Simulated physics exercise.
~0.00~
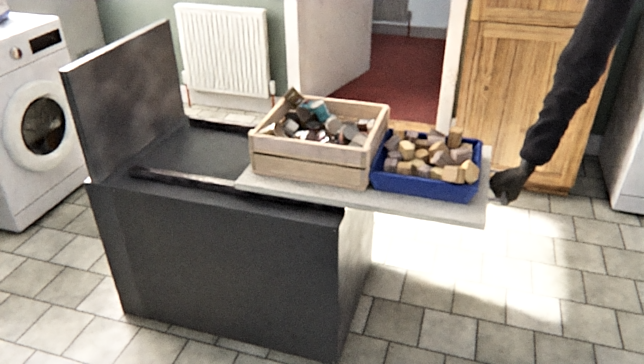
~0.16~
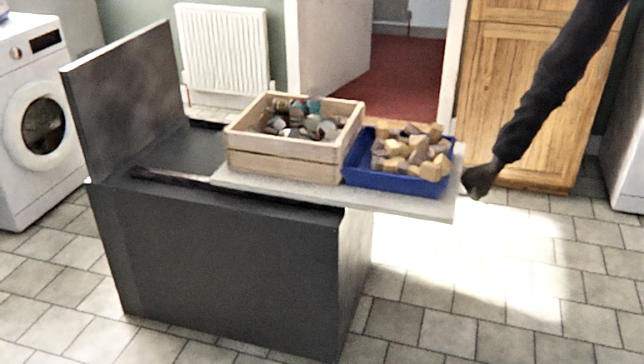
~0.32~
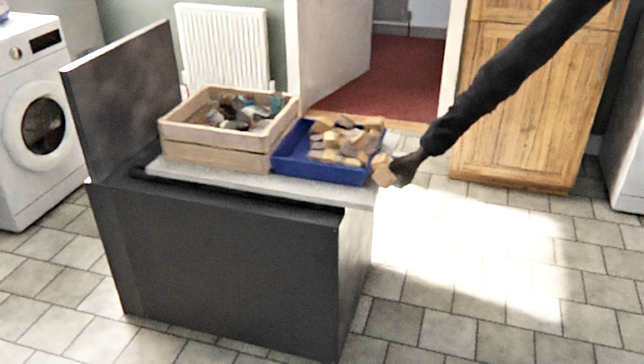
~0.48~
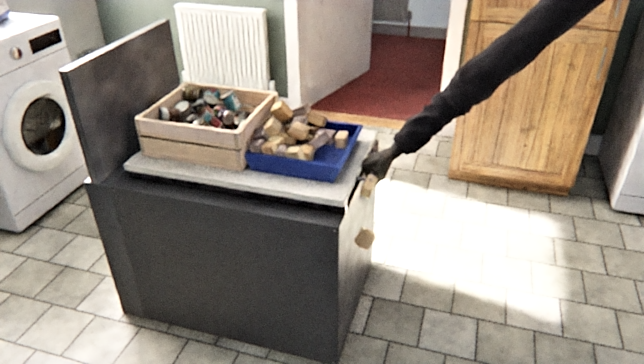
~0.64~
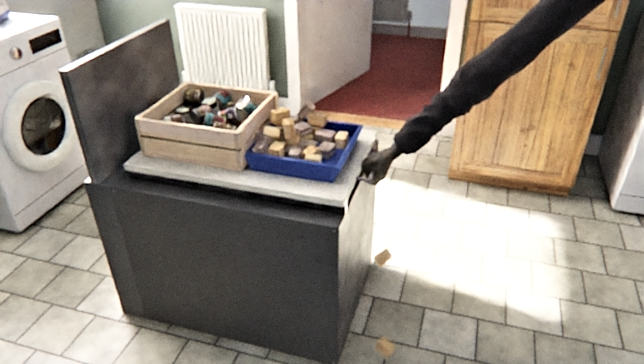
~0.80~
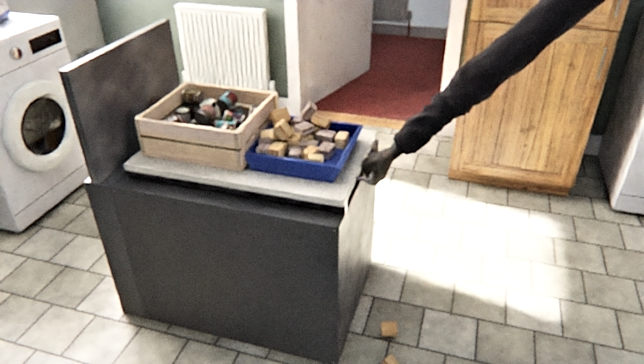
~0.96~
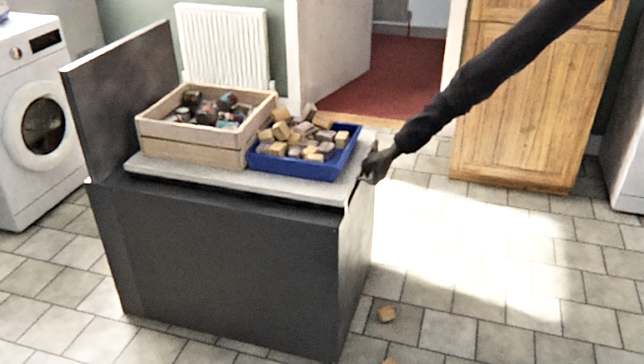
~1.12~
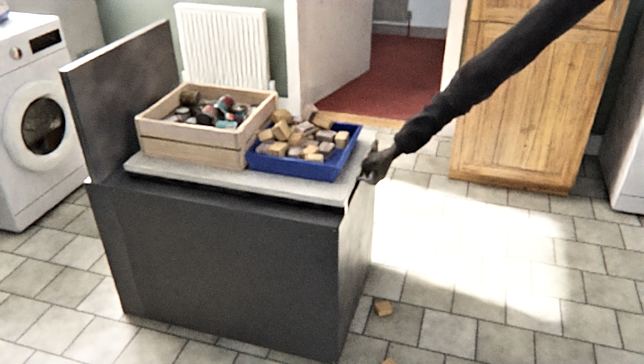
Tiled utility room, a dark-sleeved arm pushing a loaded shelf left until it stops, two wooden blocks spilling to the floor.
